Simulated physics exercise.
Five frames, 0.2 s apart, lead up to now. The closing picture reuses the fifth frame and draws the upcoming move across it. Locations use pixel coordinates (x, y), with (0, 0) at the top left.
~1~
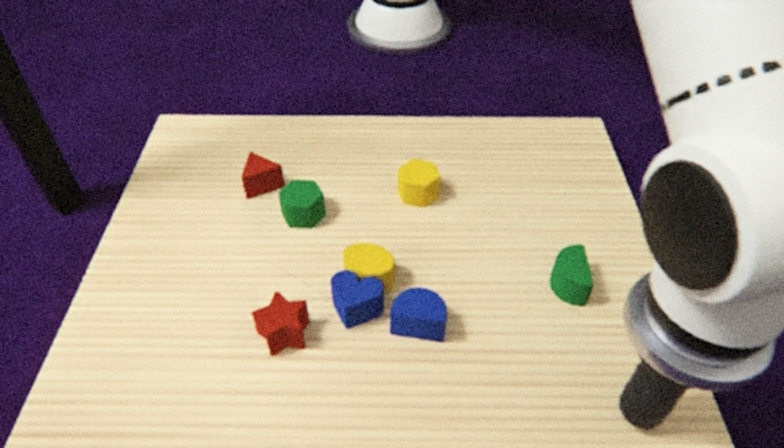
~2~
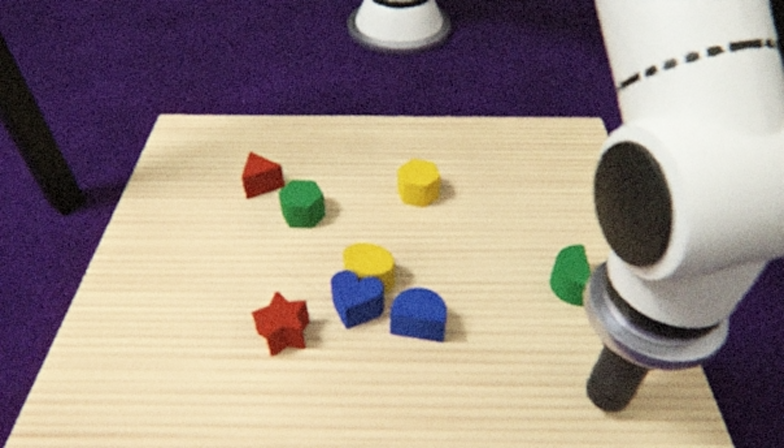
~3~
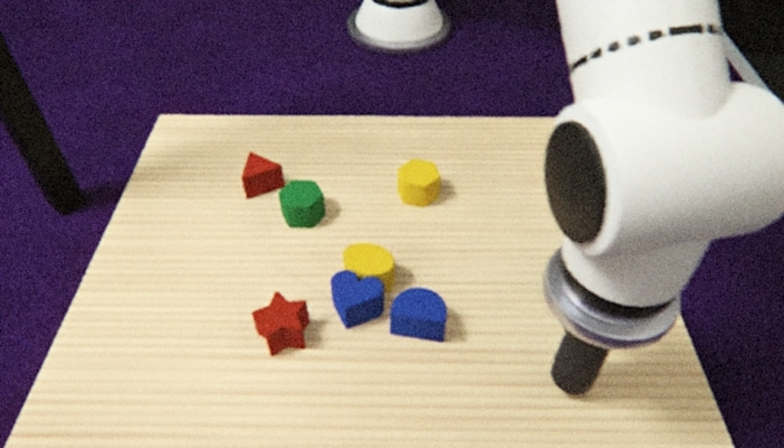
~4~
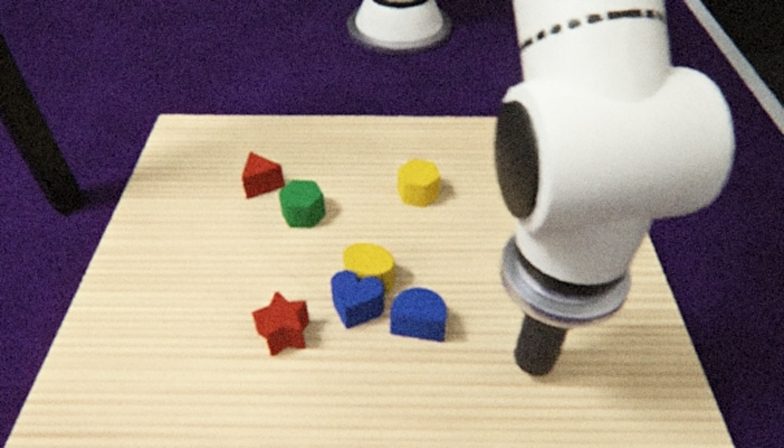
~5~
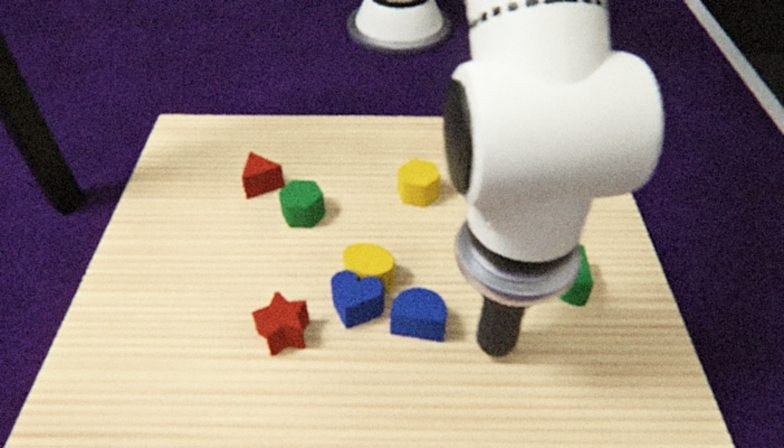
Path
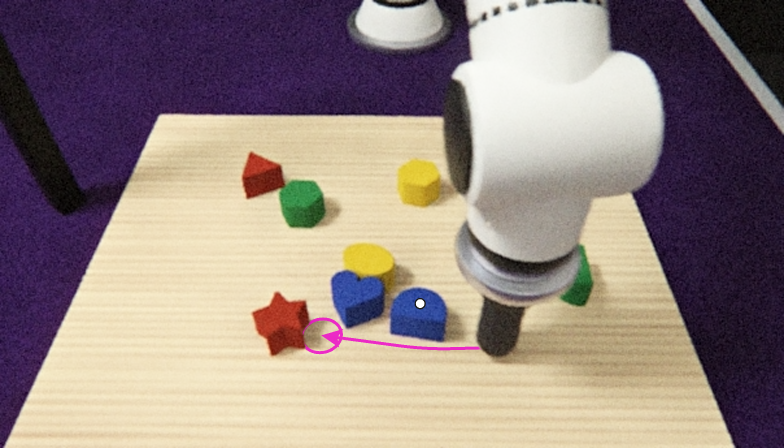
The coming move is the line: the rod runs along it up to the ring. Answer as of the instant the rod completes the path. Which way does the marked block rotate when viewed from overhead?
It spins with the clock.
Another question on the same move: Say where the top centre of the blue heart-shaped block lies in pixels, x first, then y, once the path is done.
In the picture, it is at (328, 275).
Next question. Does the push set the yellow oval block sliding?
In short: Yes.
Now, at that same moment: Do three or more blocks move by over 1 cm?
Yes, that is how it ends up.
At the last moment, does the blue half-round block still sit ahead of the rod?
I believe not.
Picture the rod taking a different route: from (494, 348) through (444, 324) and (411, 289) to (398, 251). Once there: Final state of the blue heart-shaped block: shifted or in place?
It will end up elsewhere.
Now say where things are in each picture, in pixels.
The first frame shows rod's lower end at (641, 409); red star-shaped block at (280, 312); blue heart-shaped block at (355, 287); yellow oval block at (369, 257); blue half-round block at (420, 304).
The second frame shows rod at (607, 394); blocks still.
The third frame shows rod at (572, 377); blocks still.
The fourth frame shows rod at (534, 359); blocks still.
The fifth frame shows rod at (496, 340); red star-shaped block at (280, 312); blue heart-shaped block at (355, 287); yellow oval block at (369, 257); blue half-round block at (420, 304).
Drawn move, from (494, 348) through (407, 347) to (321, 335); the dot is on the blue half-round block.
The first path, step by step. One third of the way, rod at (436, 342); blue heart-shaped block at (350, 285); blue half-round block at (404, 297), turned 25° clockwise.
Two thirds of the way, rod at (378, 336); blue heart-shaped block at (330, 278), turned 40° anticlockwise; yellow oval block at (369, 247); blue half-round block at (372, 284), turned 85° clockwise.
At the end, rod at (320, 328); red star-shaped block still; blue heart-shaped block at (328, 275), turned 40° anticlockwise; yellow oval block at (370, 244); blue half-round block at (364, 282), turned 105° clockwise.
